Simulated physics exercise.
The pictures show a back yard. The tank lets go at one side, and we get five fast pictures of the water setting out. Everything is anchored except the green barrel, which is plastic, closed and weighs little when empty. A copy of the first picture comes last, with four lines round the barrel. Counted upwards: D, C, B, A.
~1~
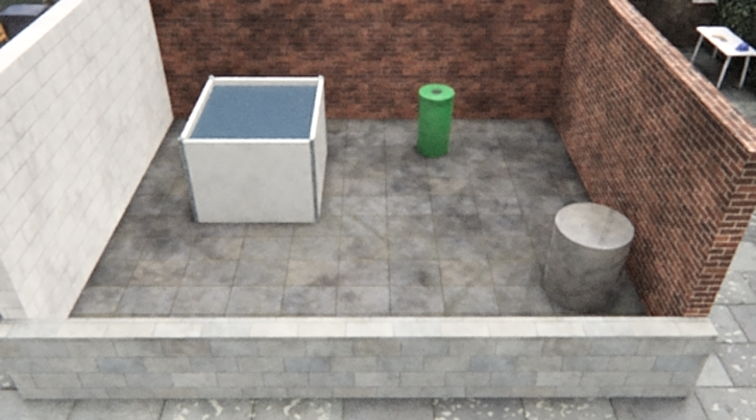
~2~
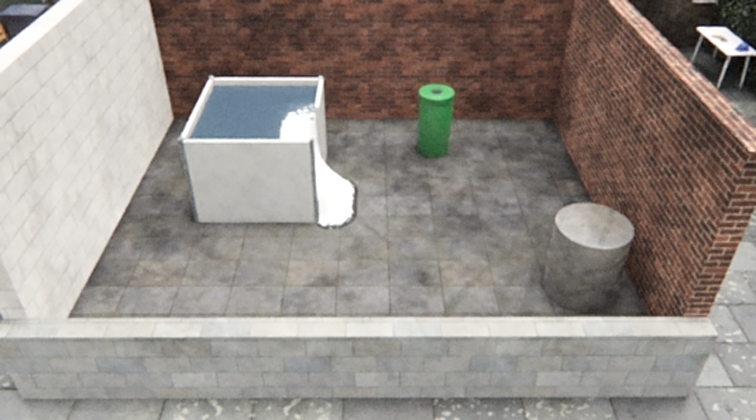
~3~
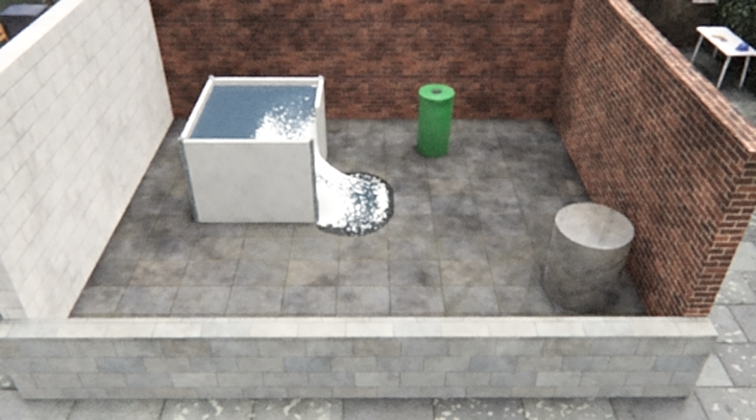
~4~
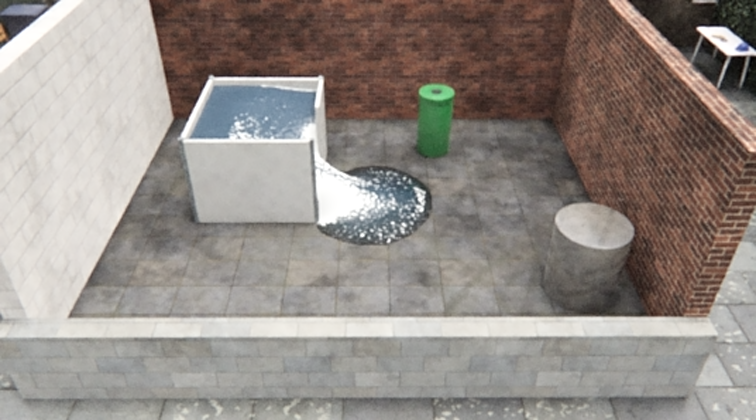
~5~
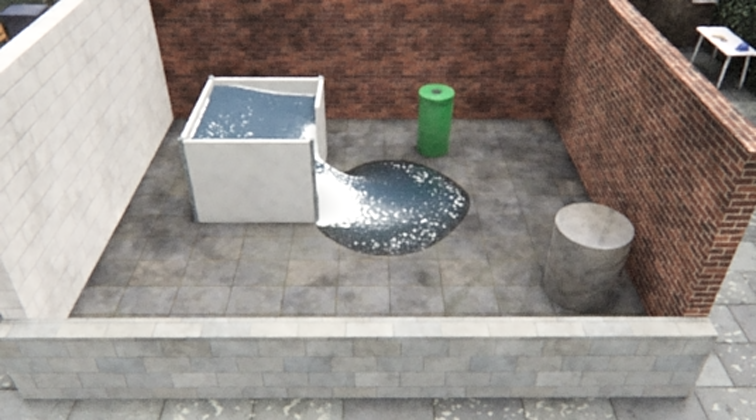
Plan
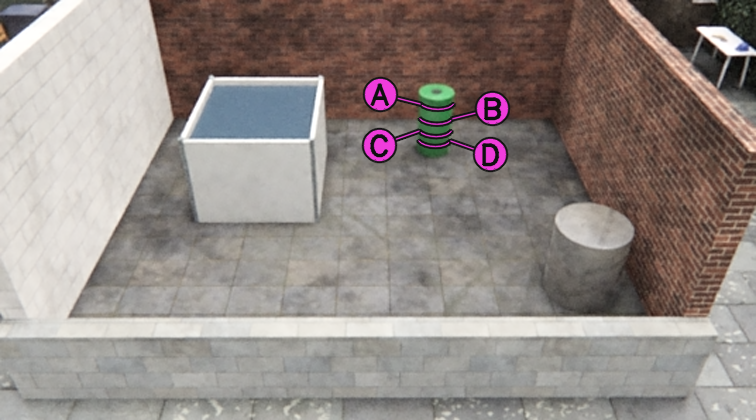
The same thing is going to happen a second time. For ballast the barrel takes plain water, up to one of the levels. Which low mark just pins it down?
Take D.
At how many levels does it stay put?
All of the four.
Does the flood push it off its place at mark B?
No, not at all.
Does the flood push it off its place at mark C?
No, not at all.
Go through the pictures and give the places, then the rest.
Lid of the green barrel at (437, 92); tank full, its middle at (258, 113).
Water covers 2 % of the ground and is seen nearest the barrel at (341, 180).
Water covers 4 % of the ground and is seen nearest the barrel at (382, 182).
Water covers 7 % of the ground and is seen nearest the barrel at (409, 177).
Lid of the green barrel at (437, 92); water covers 11 % of the ground and is seen nearest the barrel at (421, 167).
On the marked copy, A at (438, 109); B at (437, 124); C at (436, 136); D at (435, 146); from the bottom up D, C, B, A.
If A is chosen, it does not move.
If B is chosen, it does not move.
If C is chosen, it does not move.
If D is chosen, it does not move.
